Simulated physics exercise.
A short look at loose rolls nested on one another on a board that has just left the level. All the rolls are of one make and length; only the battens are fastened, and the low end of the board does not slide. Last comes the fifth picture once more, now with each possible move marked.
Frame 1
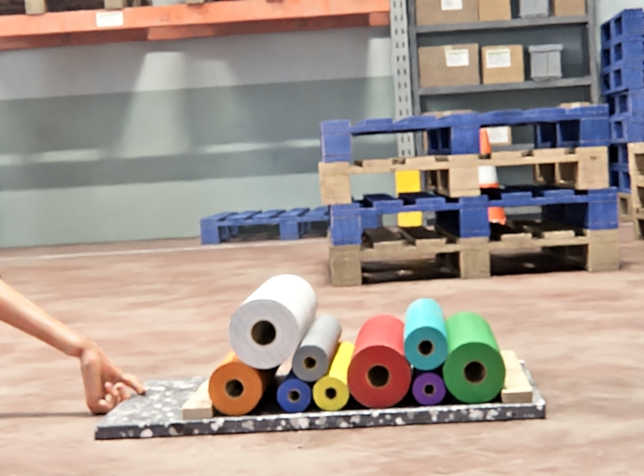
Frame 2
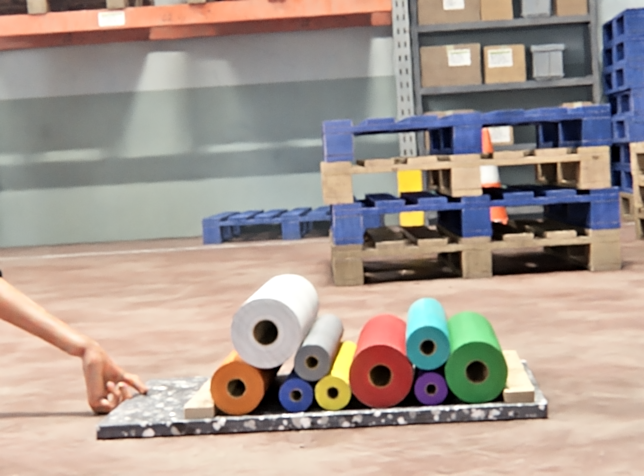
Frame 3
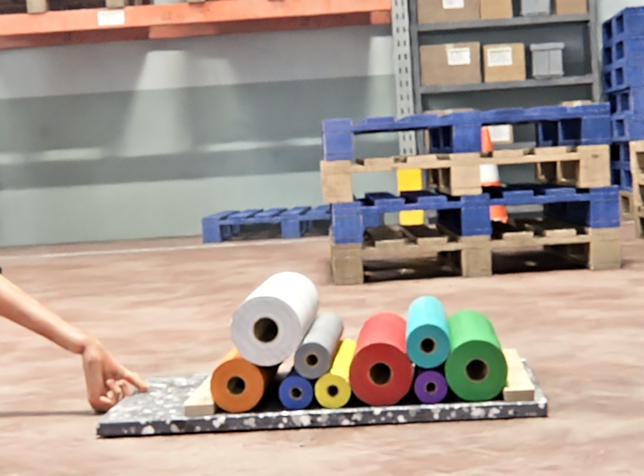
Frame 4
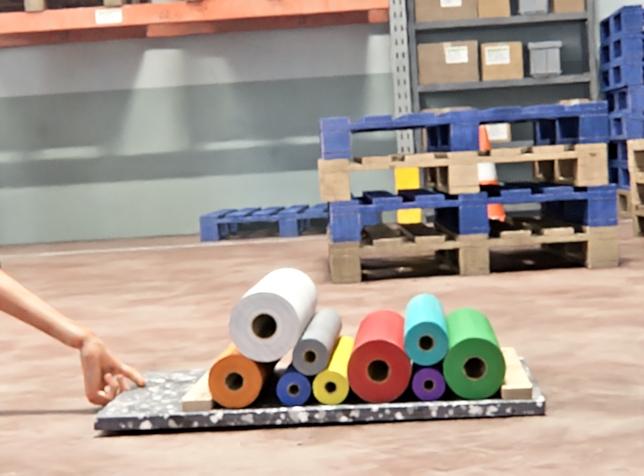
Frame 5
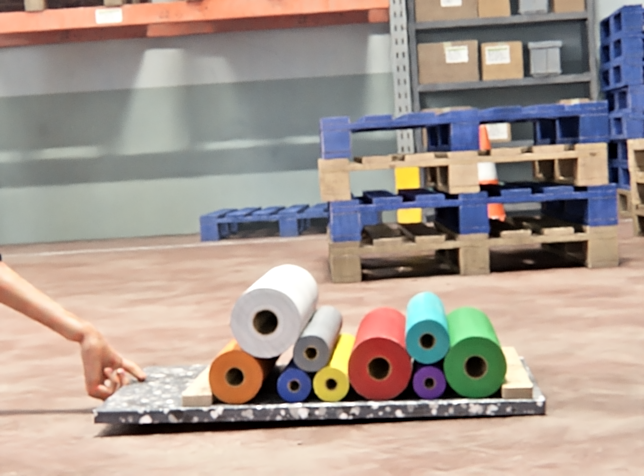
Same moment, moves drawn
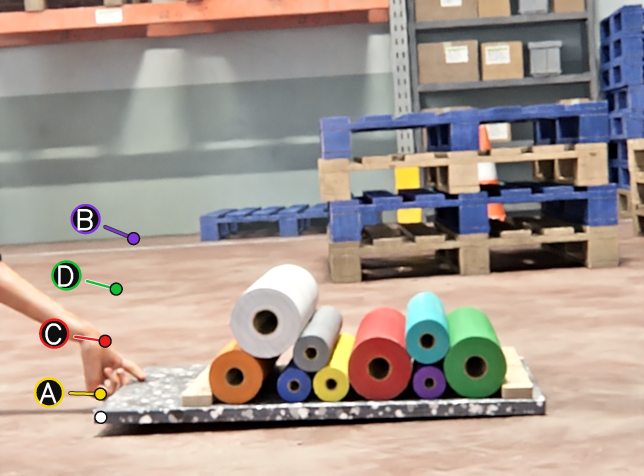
In the video, a hand at the left grips the edge of a speckled board holding colourful rolls nested between wooden battens, then raises that end very slightly while the rolls keep their arrangement, with stacked pallets standing behind.
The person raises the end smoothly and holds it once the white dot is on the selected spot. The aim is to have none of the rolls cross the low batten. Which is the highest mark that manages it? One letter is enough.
The highest mark that will do is C.
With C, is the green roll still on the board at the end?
Yes, with C.
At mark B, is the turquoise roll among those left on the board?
No, with B.
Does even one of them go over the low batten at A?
No.
On the marked copy, A at (101, 394); B at (134, 238); C at (105, 341); D at (117, 289); the white dot at (101, 417).
Following C. Soon after the start, board at 11°.
Later, board at 12°.
In the end, board at 12°, none over the low batten.
As for the rest, A none over the low batten; B three over the low batten (green, grey, turquoise); D two over the low batten (green, turquoise).
